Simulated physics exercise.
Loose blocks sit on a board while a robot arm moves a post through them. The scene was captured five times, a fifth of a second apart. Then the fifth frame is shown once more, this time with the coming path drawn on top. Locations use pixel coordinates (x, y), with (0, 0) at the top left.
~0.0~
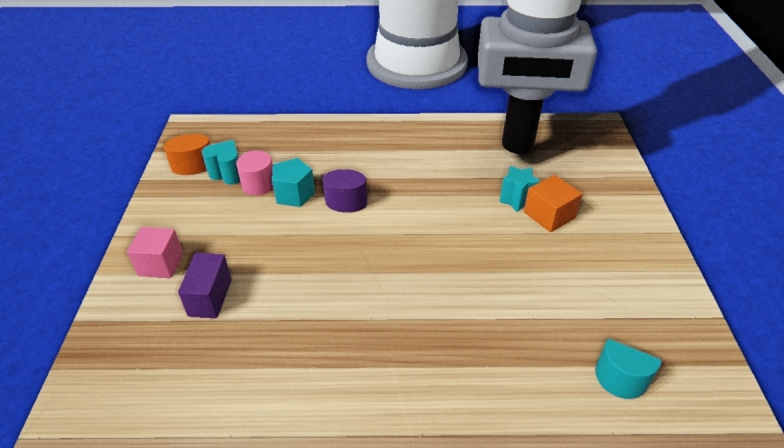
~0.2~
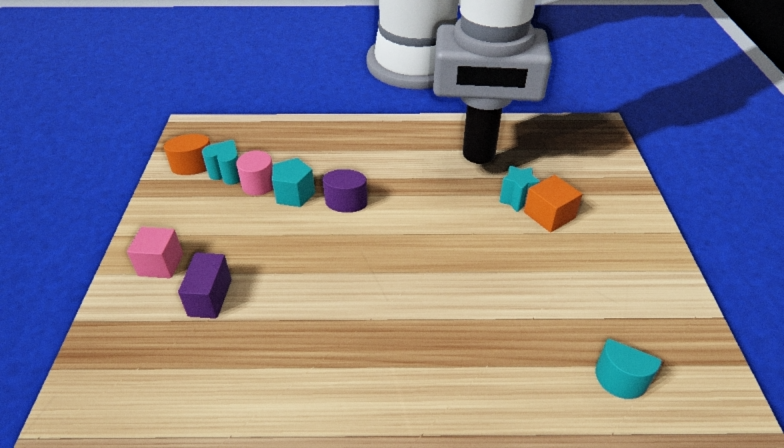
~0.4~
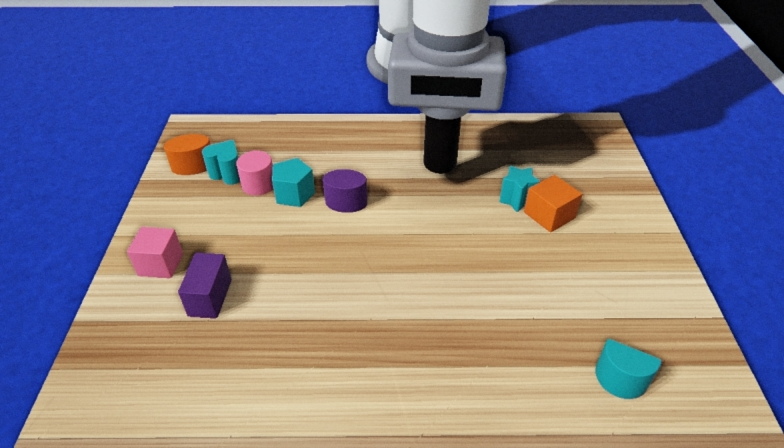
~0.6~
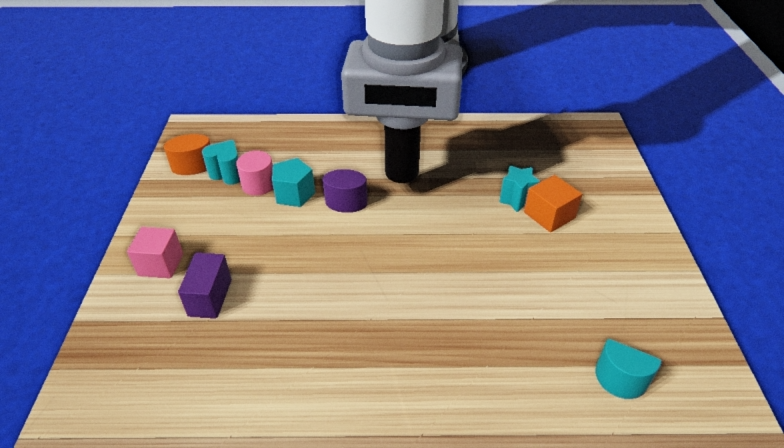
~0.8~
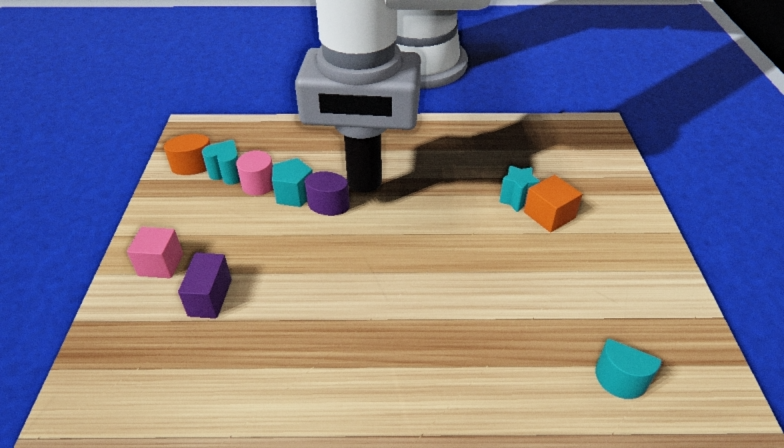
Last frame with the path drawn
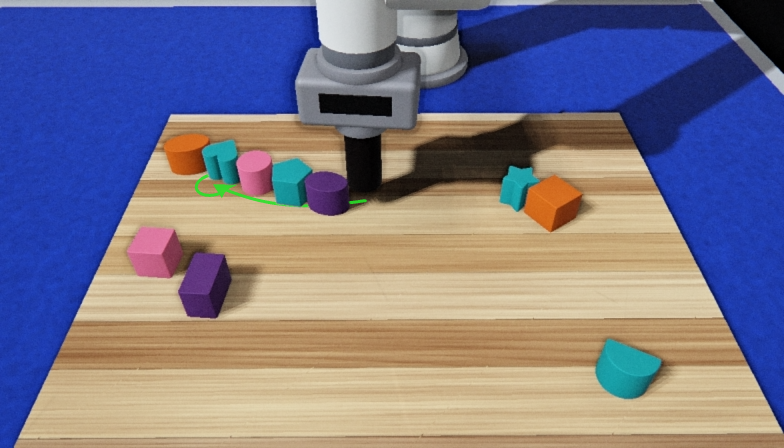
The clip opens on a wooden board scattered with colourful blocks, a robot arm holding a black post near the far edge, above a turquoise star. The arm sweeps the post steadily left and slightly nearer across open board, then nudges the purple rounded block a short way left, close beside the turquoise pentagon.
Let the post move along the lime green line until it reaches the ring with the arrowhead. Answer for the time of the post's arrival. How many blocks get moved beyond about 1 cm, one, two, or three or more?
The answer is three or more blocks.
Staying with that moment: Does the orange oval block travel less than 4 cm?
My answer is yes.
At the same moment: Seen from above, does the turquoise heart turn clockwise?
Yes
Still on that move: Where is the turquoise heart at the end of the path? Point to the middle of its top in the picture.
The answer is (202, 140).
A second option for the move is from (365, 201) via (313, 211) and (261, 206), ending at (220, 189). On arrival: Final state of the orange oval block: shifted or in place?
In the end it has been moved.
The line goes from (365, 201) by way of (310, 206) and (257, 200) to (213, 185).
What follows on the original path. One third of the way, post (307, 188); turquoise heart (218, 149); pink round block (248, 157); turquoise pentagon (275, 168), turned 40° clockwise; purple oval block (277, 196), turned 15° clockwise.
Two thirds of the way, post (253, 182); orange oval block (170, 136), turned 30° anticlockwise; turquoise heart (201, 142), turned 30° clockwise; pink round block (233, 140); turquoise pentagon (253, 154); purple oval block (252, 201), turned 30° anticlockwise.
At the end, post (208, 167); orange oval block (169, 136), turned 35° anticlockwise; turquoise heart (202, 140), turned 20° clockwise; pink round block (235, 134); turquoise pentagon (254, 151), turned 155° clockwise; purple oval block (252, 201), turned 30° anticlockwise.
